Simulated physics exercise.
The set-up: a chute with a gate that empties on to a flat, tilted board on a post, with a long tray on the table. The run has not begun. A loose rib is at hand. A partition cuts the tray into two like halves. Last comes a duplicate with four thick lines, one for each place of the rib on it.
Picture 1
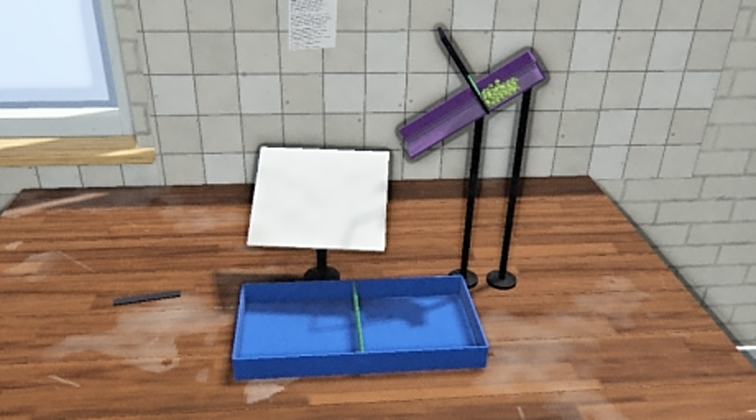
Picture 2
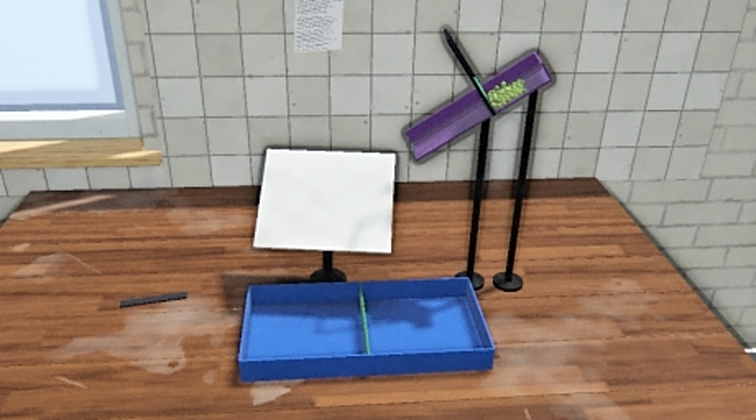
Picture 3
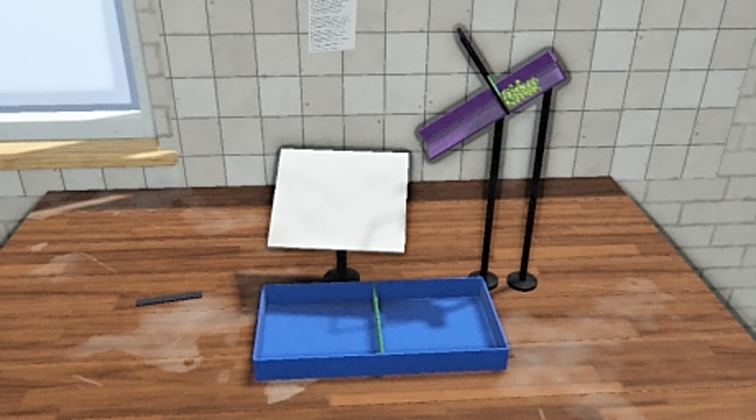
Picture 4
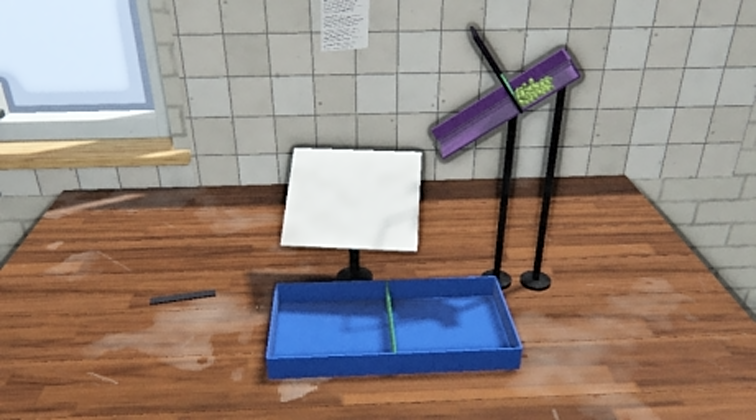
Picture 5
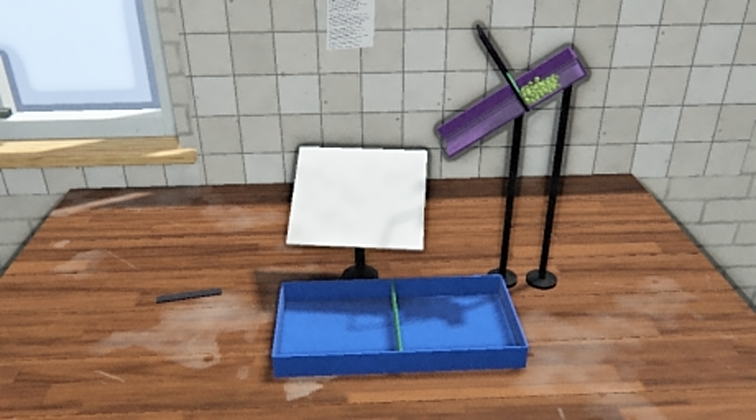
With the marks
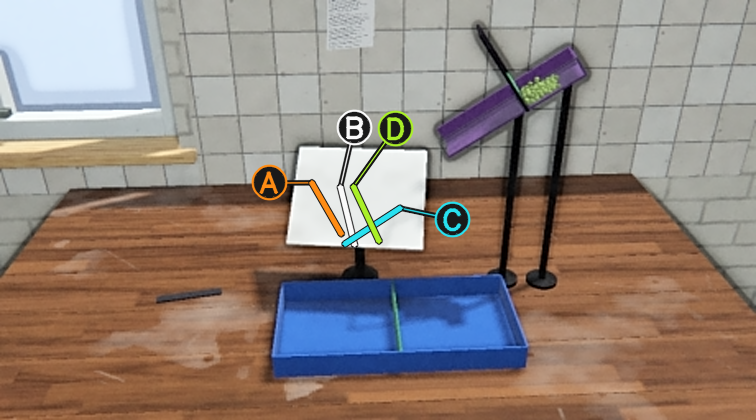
A long blue tray, split across its middle by a thin green partition, sits on a worn wooden table against a pale tiled wall, seen from the front and slightly above. Behind it a tilted white board stands on a black post, a purple chute holding green peas behind a gate slopes down leftward on tall stands at right, and a dark strip lies at left. Nothing on the table moves; only the camera shifts gently, so everything slides slightly rightward in view.
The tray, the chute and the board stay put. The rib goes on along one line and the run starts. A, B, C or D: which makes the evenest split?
Best: D.
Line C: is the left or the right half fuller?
The left half.
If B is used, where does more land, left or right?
The left half.
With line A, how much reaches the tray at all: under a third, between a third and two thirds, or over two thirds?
Over two thirds.
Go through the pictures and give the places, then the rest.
Load behind the gate (496, 91), dried peas; lip of the chute (410, 152), sloping gently, in the first picture.
Middle of the board (326, 199), tilted fairly steeply; middle of its low edge (322, 249); of its high edge (331, 152), in the second picture.
Front corners of the tray (254, 360) and (508, 348); front end of its middle wall (383, 354); gate still shut (492, 85), in the third picture.
Middle of the load (530, 90); lip (442, 152), in the fourth picture.
Middle of the load (536, 88); lip (448, 150), in the fifth picture.
On the marked copy, line A from (311, 182) to (341, 233); line B from (340, 186) to (354, 244); line C from (400, 208) to (344, 243); line D from (353, 186) to (378, 241).
If A is chosen, of what is caught, almost all in the left half, just a few in the right.
If B is chosen, of what is caught, almost all in the left half, just a few in the right.
If C is chosen, of what is caught, the larger part in the left half, about a tenth in the right.
If D is chosen, of what is caught, roughly half in the left half, roughly half in the right.
